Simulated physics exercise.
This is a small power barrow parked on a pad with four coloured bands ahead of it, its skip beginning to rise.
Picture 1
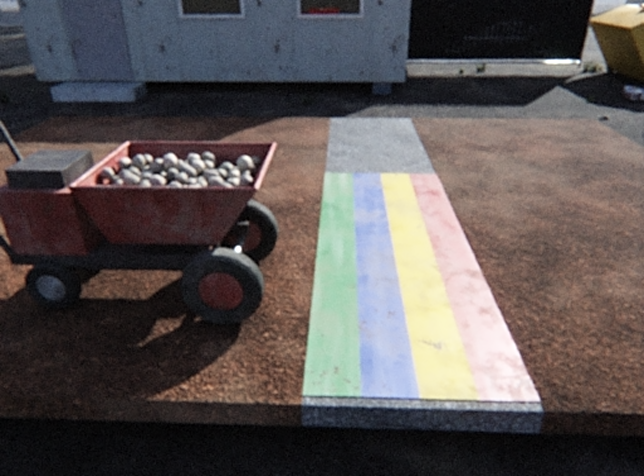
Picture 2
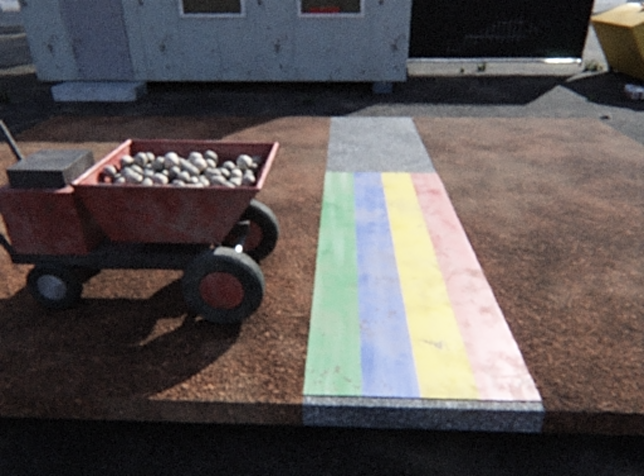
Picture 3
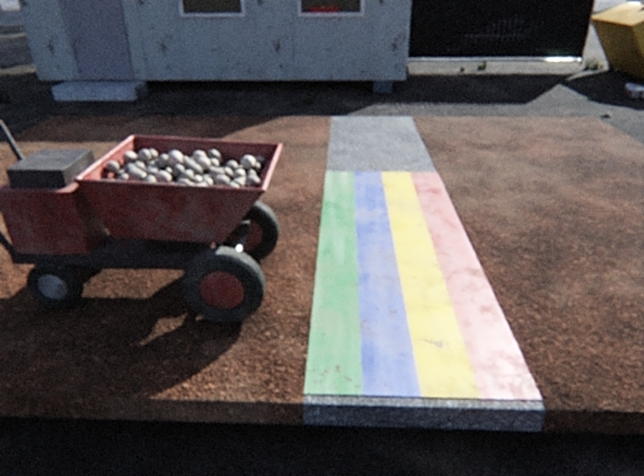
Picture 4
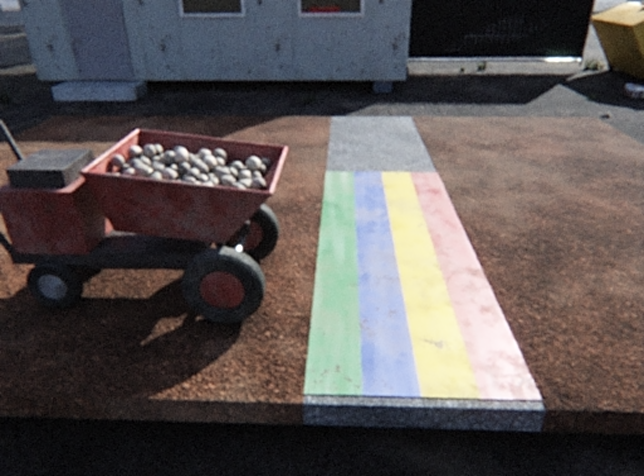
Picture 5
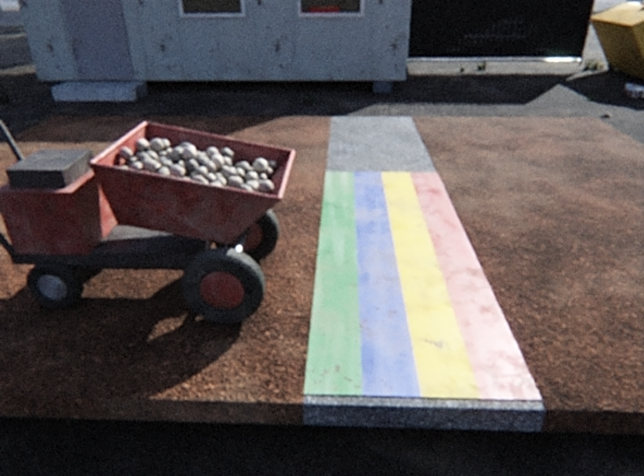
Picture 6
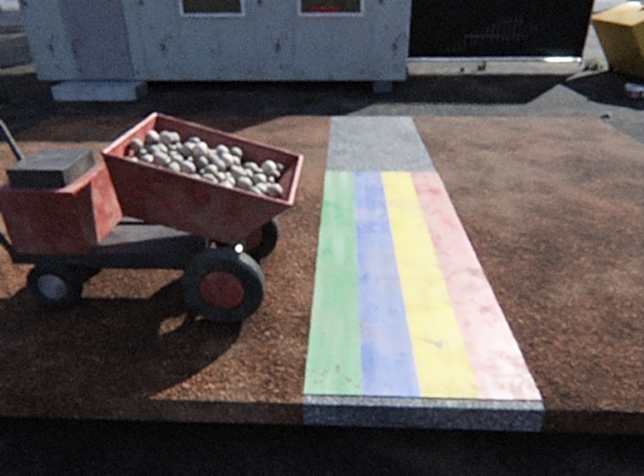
On a rusty-brown pad outdoors, seen from slightly above and to one side, a pale building stands behind in harsh sunlight. A small red barrow with dark wheels sits at left, its skip heaped with greyish pebbles, beside green, blue, yellow and red bands running left to right. The skip tilts gradually, its rear rising and its lip edging rightward and down, while the wheels and camera stay still.
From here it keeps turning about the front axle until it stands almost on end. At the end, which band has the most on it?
The blue one gets the largest share.
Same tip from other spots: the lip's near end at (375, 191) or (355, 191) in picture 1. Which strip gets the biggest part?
In turn: That red strip; the strip in red.
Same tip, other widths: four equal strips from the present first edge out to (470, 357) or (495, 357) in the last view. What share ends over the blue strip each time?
Near 20 % and 30 %.
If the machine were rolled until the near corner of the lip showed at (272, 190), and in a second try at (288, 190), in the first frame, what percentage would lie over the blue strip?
Roughly 30 per cent, and 30 per cent.
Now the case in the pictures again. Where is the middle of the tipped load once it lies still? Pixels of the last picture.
Roughly at (388, 283).
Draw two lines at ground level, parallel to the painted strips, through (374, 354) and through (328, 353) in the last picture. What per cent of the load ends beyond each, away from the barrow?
The first gives 50 %, the second 70 %.
Soon, skip tipped steeply; all in the skip.
A while on, skip tipped right over; most in the skip; a small part over the green strip; about a quarter over the blue strip; a stray few over the yellow strip; a stray few falling.
Towards the end, skip tipped right over; about a third in the skip; a small part over the green strip; about a third over the blue strip; about a quarter over the yellow strip; a small part over the red strip; a stray few off the paint.
Finally, skip tipped right over; about a third in the skip; a small part over the green strip; about a third over the blue strip; about a quarter over the yellow strip; a small part over the red strip; a stray few off the paint.
